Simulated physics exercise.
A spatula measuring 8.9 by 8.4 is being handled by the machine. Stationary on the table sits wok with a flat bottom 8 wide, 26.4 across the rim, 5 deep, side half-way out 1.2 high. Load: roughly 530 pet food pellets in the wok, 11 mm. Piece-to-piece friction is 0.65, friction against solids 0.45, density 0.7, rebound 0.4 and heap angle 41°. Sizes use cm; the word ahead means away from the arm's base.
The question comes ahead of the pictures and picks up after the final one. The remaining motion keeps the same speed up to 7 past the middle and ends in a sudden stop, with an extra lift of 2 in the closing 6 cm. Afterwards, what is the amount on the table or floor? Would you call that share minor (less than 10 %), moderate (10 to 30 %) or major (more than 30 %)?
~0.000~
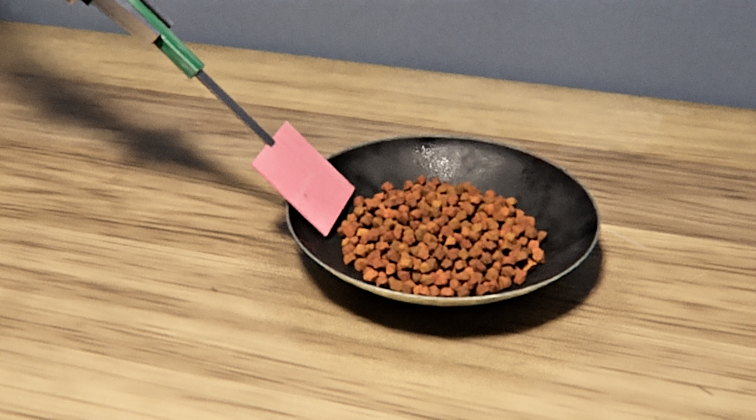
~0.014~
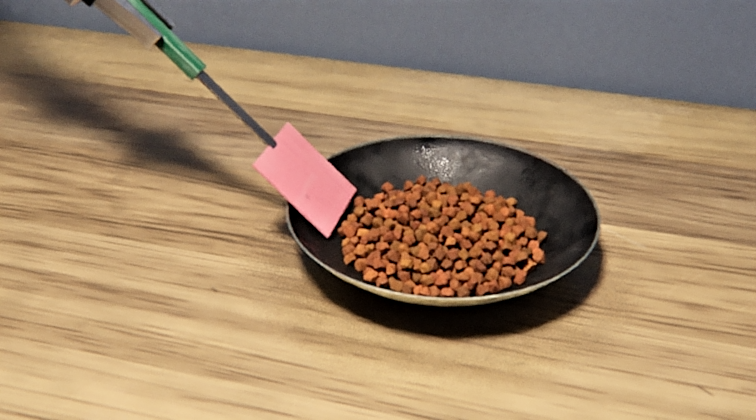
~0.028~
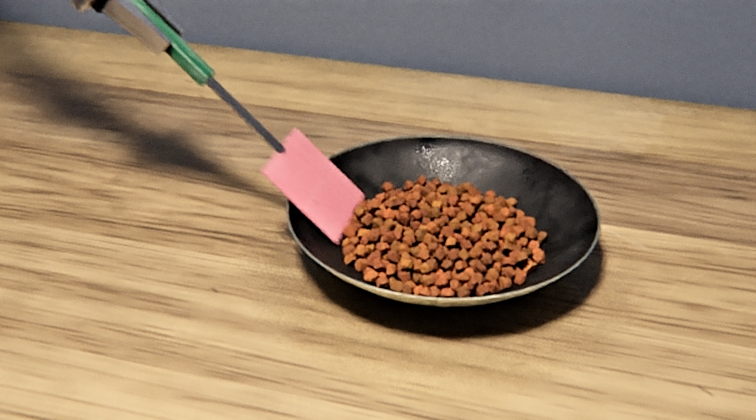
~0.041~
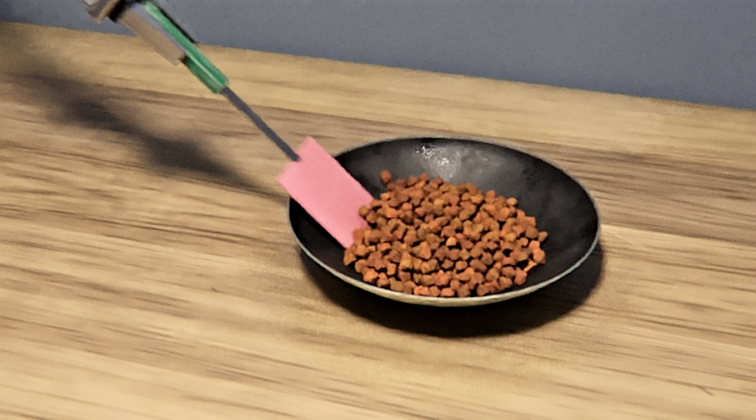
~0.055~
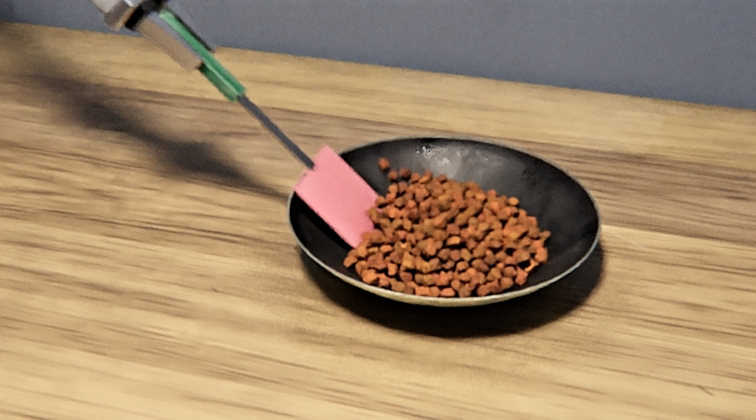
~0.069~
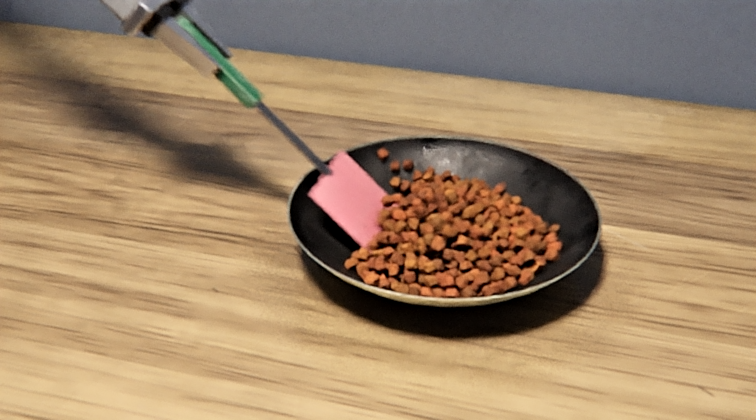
I would call it major.
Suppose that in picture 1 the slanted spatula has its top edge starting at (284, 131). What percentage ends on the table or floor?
40 percent or so.
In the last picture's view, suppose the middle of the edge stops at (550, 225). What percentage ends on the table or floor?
50 %, roughly.
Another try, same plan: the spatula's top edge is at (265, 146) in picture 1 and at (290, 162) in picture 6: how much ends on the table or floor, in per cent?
My guess would be close to 10 per cent.
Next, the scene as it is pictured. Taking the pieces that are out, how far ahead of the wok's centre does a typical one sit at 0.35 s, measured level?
I reckon roughly 20 centimetres.
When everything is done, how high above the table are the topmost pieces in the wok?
It reaches around 5.5 cm.
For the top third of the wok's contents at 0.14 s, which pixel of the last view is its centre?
Centre: Approx. (508, 218) in the last view.
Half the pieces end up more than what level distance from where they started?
It comes out at about 10 cm.
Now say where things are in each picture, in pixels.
The spatula top edge at (269, 142), sloping 43°; upper third of the load around (441, 226), from x 345 to 540, top at y 180; 533 in the wok, in the first picture.
The spatula top edge at (271, 143), sloping 43°; upper third of the load around (441, 226), from x 345 to 540, top at y 180, in the second picture.
The spatula top edge at (279, 149), sloping 43°; upper third of the load around (441, 226), from x 345 to 540, top at y 180, in the third picture.
The spatula top edge at (294, 158), sloping 43°; upper third of the load around (438, 225), from x 350 to 545, top at y 175, in the fourth picture.
The spatula top edge at (310, 166), sloping 43°; upper third of the load around (443, 222), from x 350 to 545, top at y 165, in the fifth picture.
The spatula top edge at (326, 172), sloping 43°; upper third of the load around (453, 221), from x 350 to 555, top at y 155; 533 in the wok, in the sixth picture.
After 0.10 s, sloping 43°, highest piece 7 above the table; 533 in the wok.
After 0.14 s, sloping 43°, highest piece 11 above the table; 529 in the wok, 4 on the blade or in flight.
After 0.35 s, sloping 43°, highest piece 10 above the table; 320 in the wok, 168 on the table or floor, 45 on the blade or in flight.
After 1.40 s, sloping 43°, highest piece 6 above the table; 318 in the wok, 215 on the table or floor.
In the end, 318 in the wok, 215 on the table or floor. That is 40 % on the table or floor.
